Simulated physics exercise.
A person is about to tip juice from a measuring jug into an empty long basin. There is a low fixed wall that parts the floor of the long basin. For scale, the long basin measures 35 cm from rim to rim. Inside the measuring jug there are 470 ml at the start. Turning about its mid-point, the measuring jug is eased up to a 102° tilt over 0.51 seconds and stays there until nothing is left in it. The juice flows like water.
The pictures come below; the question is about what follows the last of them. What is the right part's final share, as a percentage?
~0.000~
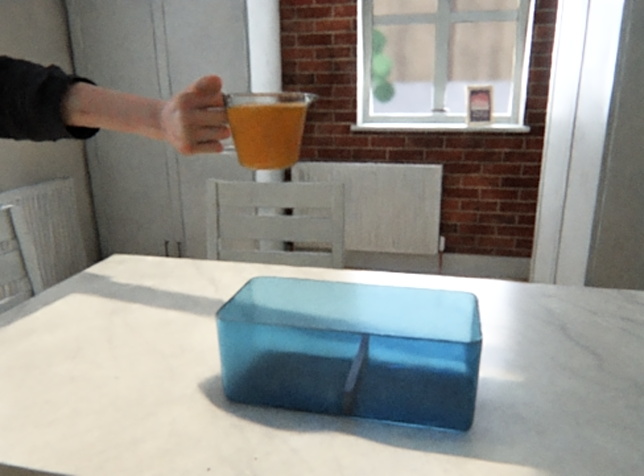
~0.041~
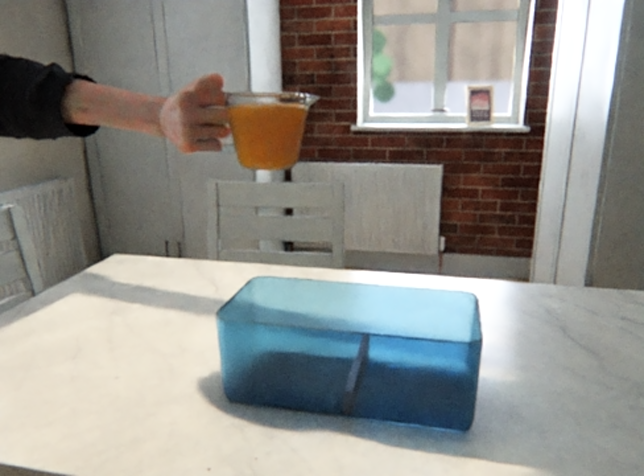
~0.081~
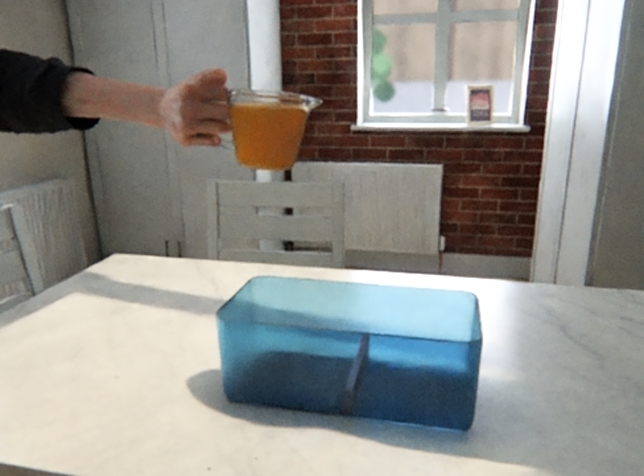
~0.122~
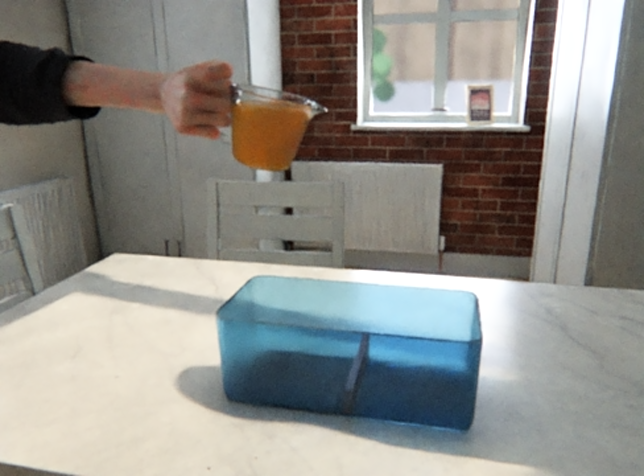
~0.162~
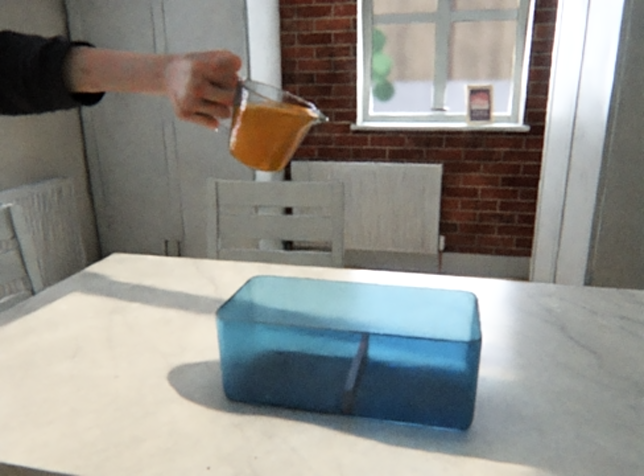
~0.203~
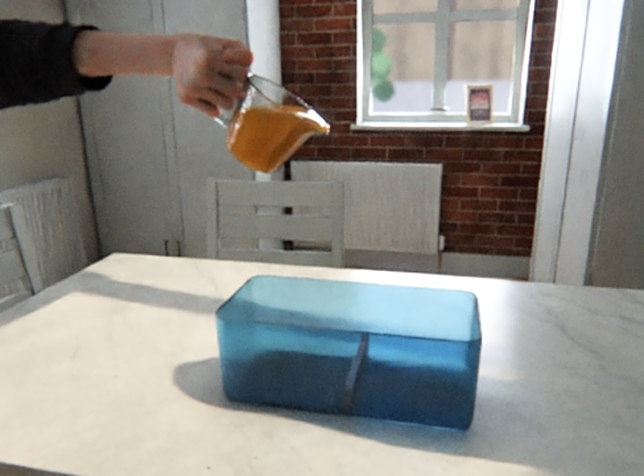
About 82 per cent.
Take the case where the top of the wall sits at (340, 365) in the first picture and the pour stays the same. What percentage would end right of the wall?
Then about 80 per cent.
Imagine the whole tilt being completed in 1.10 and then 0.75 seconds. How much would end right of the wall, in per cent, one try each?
Result: 80 per cent, then 80 per cent.
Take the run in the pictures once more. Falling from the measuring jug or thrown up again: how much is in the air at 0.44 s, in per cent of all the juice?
56 %.
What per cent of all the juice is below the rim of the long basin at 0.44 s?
About 10 per cent.
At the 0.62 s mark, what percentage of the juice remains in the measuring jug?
Remaining share: Approx. 4 %.
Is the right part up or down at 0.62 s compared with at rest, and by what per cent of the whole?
A gain, roughly 16 percent.
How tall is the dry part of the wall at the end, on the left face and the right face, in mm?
Left: Roughly 34 mm; right: Roughly 20 mm.
By 0.44 s the tilt is 98° and 35 per cent is still to pour, 0 is left of the wall and 9 right of it.
By 0.62 s the tilt is 102° and 4 per cent is still to pour, 8 is left of the wall and 65 right of it.
By 0.81 s the tilt is 102° and 0 per cent is still to pour, 11 is left of the wall and 81 right of it.
By 1.01 s the tilt is 102° and 0 per cent is still to pour, 14 is left of the wall and 82 right of it.
At rest 14 per cent lies left of the wall, 82 right of it and 4 outside.
